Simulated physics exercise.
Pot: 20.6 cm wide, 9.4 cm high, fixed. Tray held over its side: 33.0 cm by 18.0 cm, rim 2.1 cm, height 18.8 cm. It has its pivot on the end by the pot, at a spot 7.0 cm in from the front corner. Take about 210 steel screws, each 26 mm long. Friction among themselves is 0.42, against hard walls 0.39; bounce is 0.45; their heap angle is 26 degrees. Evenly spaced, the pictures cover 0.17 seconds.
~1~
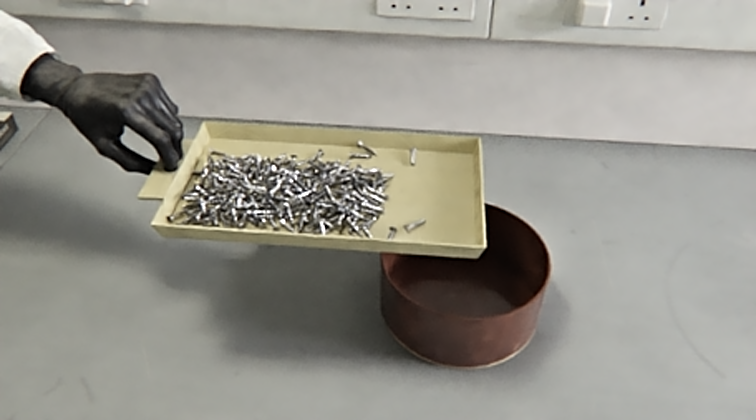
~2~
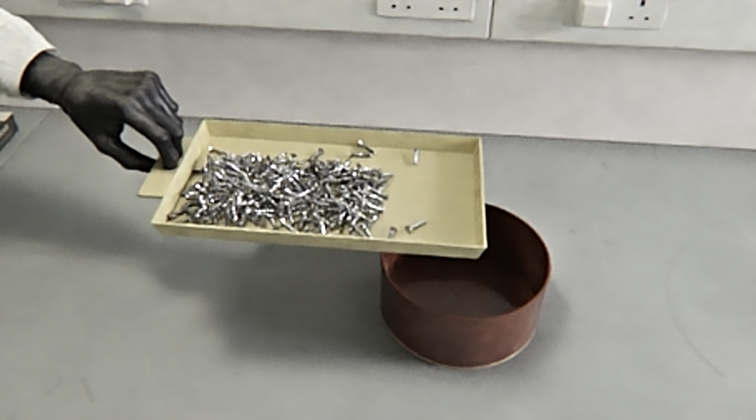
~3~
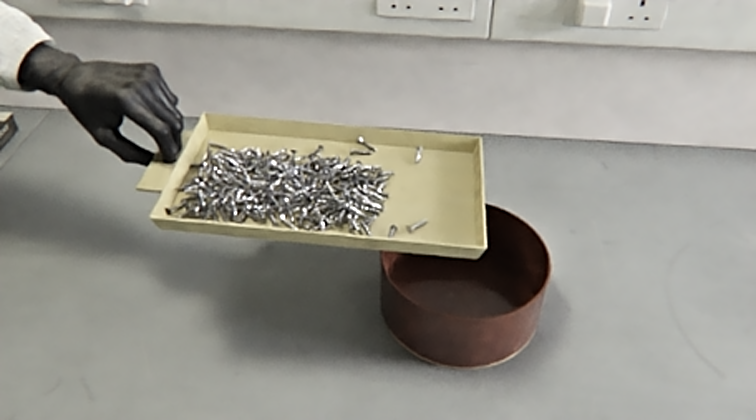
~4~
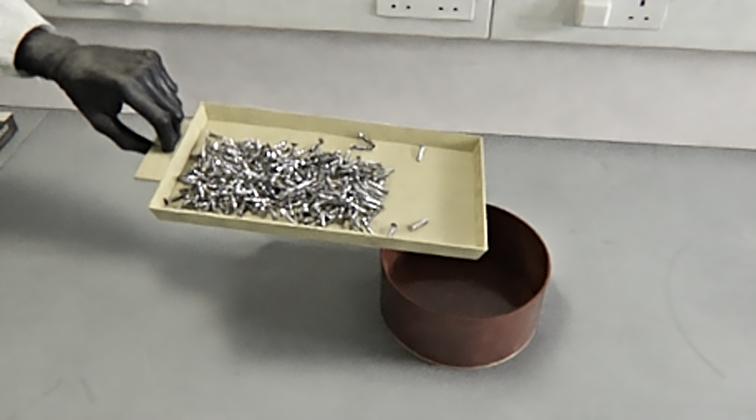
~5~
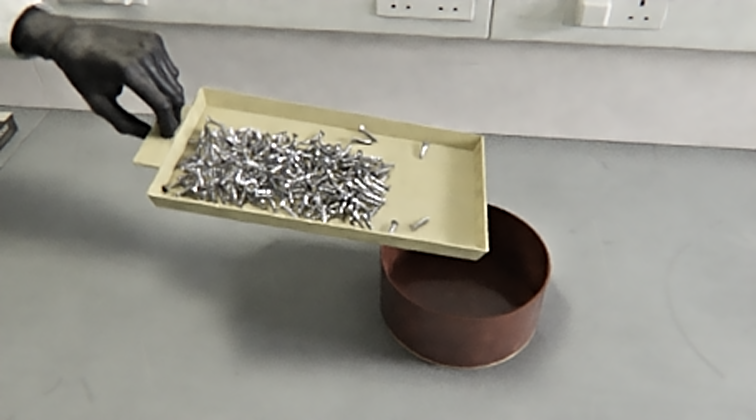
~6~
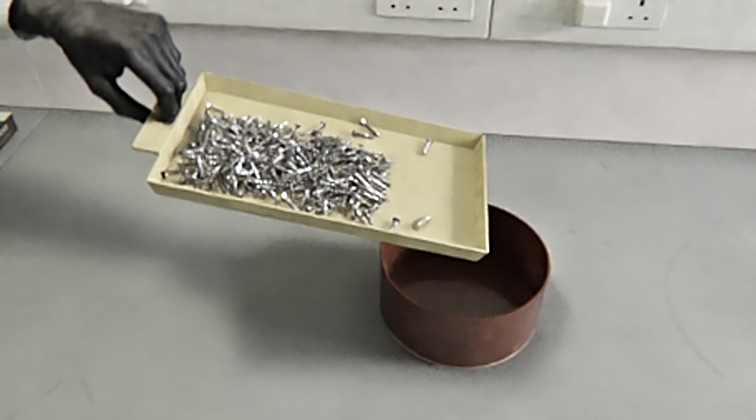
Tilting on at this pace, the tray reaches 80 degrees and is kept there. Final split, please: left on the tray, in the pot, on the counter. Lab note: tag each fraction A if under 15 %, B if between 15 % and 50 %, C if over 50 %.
Tray = A, pot = B, counter = C.
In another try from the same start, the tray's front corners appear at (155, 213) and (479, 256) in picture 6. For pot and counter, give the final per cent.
That works out as pot 20 and counter 80.
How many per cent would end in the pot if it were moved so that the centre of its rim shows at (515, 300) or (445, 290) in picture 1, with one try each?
Try one: ~ 100 %; try two: ~ 30 %.
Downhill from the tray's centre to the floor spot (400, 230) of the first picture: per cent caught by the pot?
The share would be about 20 percent.
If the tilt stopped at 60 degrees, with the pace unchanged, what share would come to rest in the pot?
The pot would get around 30 per cent.
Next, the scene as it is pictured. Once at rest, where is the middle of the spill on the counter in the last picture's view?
Around (595, 386).
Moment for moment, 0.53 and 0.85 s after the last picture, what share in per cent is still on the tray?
In order, near 85 and near 5.
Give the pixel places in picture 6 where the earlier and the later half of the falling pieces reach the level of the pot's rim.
I'd mark about (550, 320) for the first half and about (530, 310) for the second.
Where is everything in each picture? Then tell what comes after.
In the first picture, tray tilt 0 degrees, front corners at (158, 221) and (479, 243); middle of the pieces at (288, 191); pot at (465, 254).
In the second picture, tray tilt 1 degrees, front corners at (158, 219) and (480, 243); middle of the pieces at (288, 190).
In the third picture, tray tilt 2 degrees, front corners at (157, 214) and (480, 244); middle of the pieces at (288, 187).
In the fourth picture, tray tilt 5 degrees, front corners at (155, 204) and (481, 244), lowest corner right front; middle of the pieces at (288, 180).
In the fifth picture, tray tilt 8 degrees, front corners at (154, 191) and (482, 246), lowest corner right front; middle of the pieces at (289, 172).
In the sixth picture, tray tilt 12 degrees, front corners at (154, 177) and (482, 247), lowest corner right front; middle of the pieces at (290, 163); pot at (465, 254).
Then, 0.32 s after the last picture, tilt 46 degrees; the tray holds 100 %, the pot 0 %.
Then, 0.53 s after the last picture, tilt 68 degrees; the tray holds 85 %, the pot 0 %.
Then, 0.85 s after the last picture, tilt 80 degrees; the tray holds 5 %, the pot 20 %.
In the end, tray 0 %, pot 20 %, counter 80 %.
